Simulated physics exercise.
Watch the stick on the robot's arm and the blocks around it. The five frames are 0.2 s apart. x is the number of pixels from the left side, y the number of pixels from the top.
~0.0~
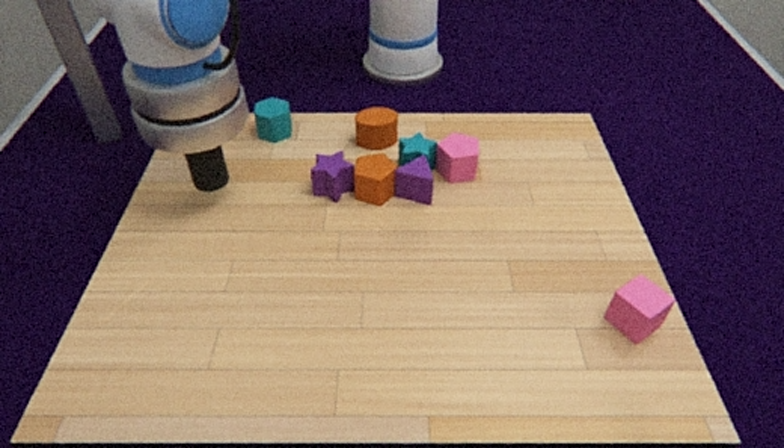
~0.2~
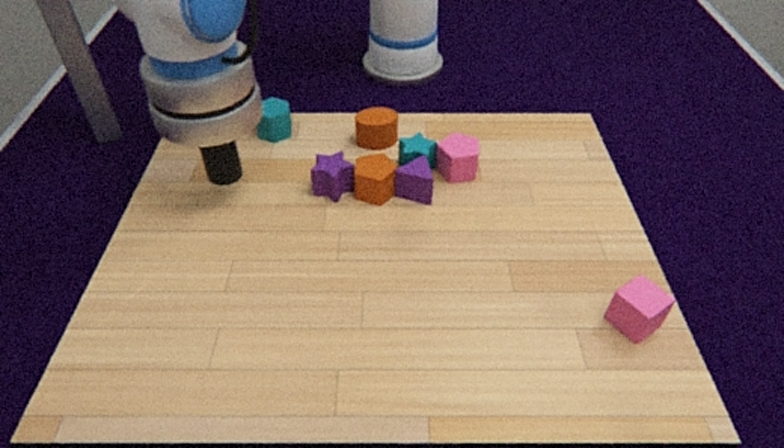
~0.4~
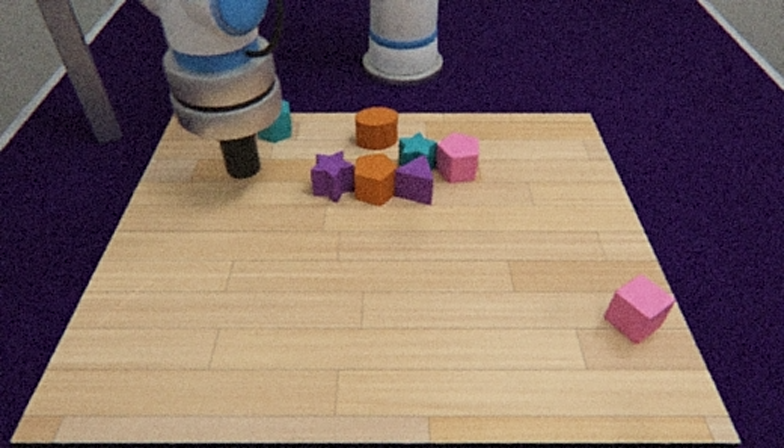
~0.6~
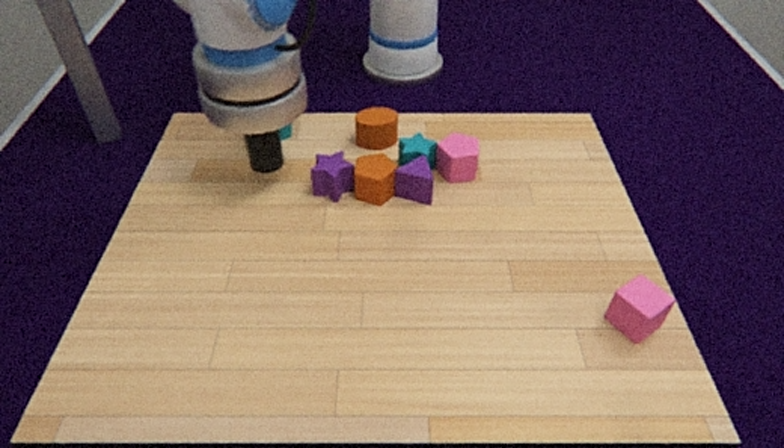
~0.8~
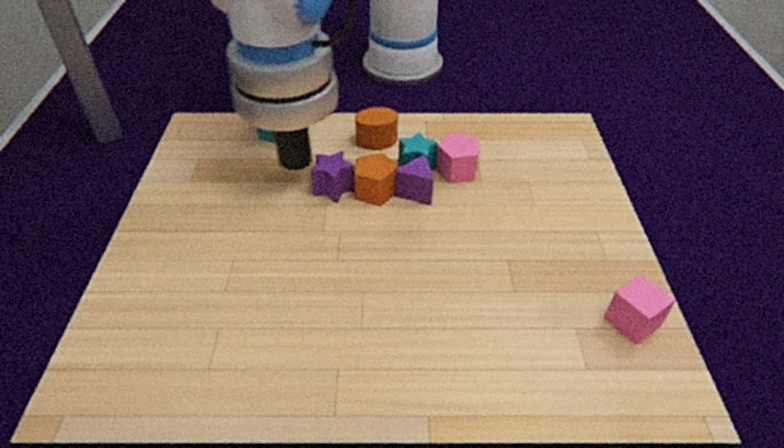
A white and blue robot arm with a short black stick glides steadily rightward and slightly back above a pale wooden board, passing in front of a turquoise block and nearing a purple star. Seen from a fixed, raised viewpoint, the board rests on dark purple flooring. Orange, purple, turquoise and pink blocks cluster near its far edge, another pink block sits at right, and all remain still.
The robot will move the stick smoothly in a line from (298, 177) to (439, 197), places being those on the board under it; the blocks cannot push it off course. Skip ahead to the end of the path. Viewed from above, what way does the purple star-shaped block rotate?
Spin direction: Clockwise.
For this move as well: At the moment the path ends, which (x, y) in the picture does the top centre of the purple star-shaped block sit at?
My best guess is (431, 191).
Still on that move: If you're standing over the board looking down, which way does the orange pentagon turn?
From the top: Counterclockwise.
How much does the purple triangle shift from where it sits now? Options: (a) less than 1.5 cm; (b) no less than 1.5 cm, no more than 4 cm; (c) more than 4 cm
That would be c.
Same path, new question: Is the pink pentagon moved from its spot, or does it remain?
Put simply, it stays right there.
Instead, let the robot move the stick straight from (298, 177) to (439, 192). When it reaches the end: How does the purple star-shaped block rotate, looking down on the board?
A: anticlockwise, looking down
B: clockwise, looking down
Choice B: Clockwise, looking down.
On the path given first. One third of the way, stick (343, 168); purple star-shaped block (367, 171), turned 30° clockwise; orange pentagon (405, 175), turned 10° anticlockwise; purple triangle (441, 171), turned 45° anticlockwise.
Two thirds of the way, stick (392, 174); purple star-shaped block (410, 182), turned 50° clockwise; orange pentagon (448, 192); purple triangle (465, 174), turned 90° anticlockwise.
At the end, stick (441, 180); purple star-shaped block (431, 191), turned 105° clockwise; orange pentagon (470, 209), turned 35° anticlockwise; turquoise star-shaped block in place; purple triangle (482, 177), turned 90° anticlockwise; pink pentagon in place.
